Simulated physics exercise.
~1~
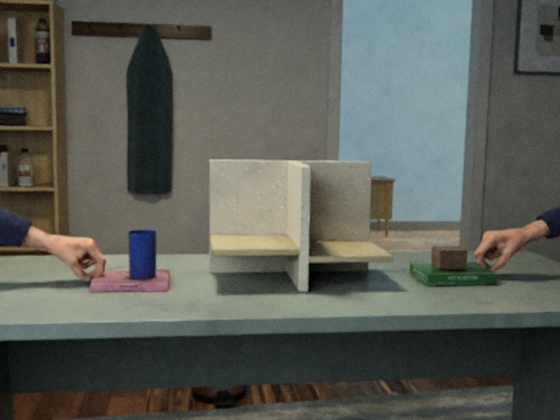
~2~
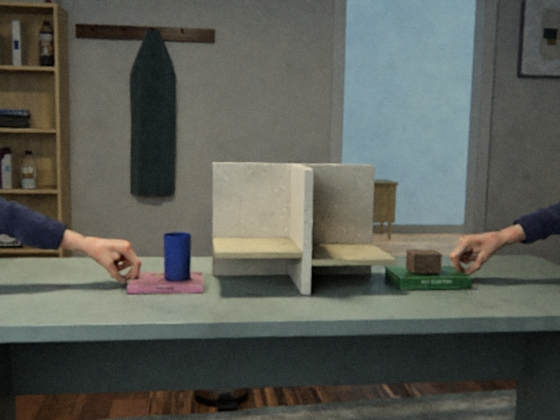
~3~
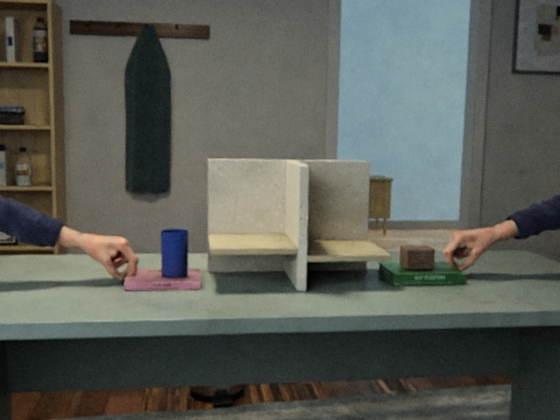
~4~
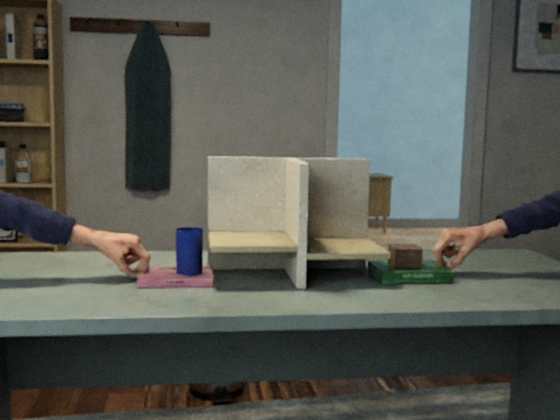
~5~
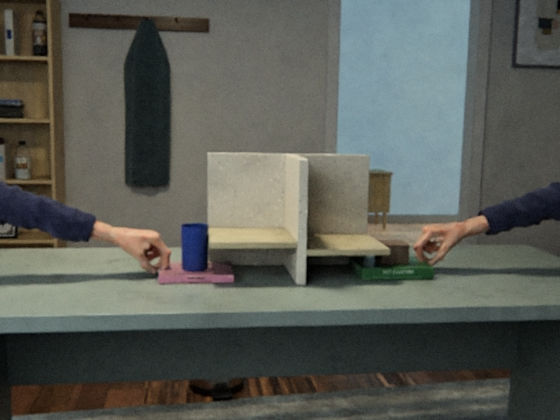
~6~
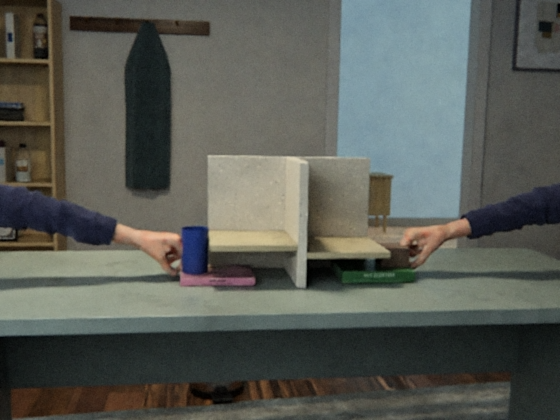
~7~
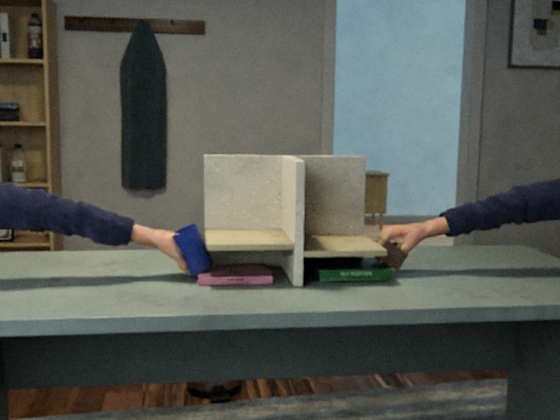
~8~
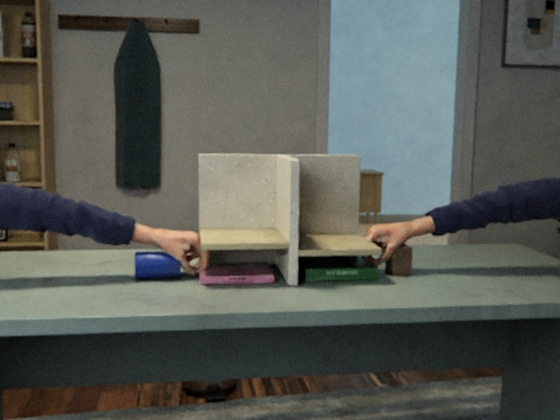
The clip opens on a grey-green table where a pale, divided shelf stands between two hands, one pushing a pink box with an upright blue beaker on it, the other a green packet carrying a brown block. The hands slide both bases inward toward the low openings beneath the shelf. The beaker and the block meet the shelf's edges and stop while their bases keep going underneath. Pushed back on their carriers, both begin to tip outward. At the end, the beaker lies on its side on the table at left, and the block rests turned over at right beside the hand.
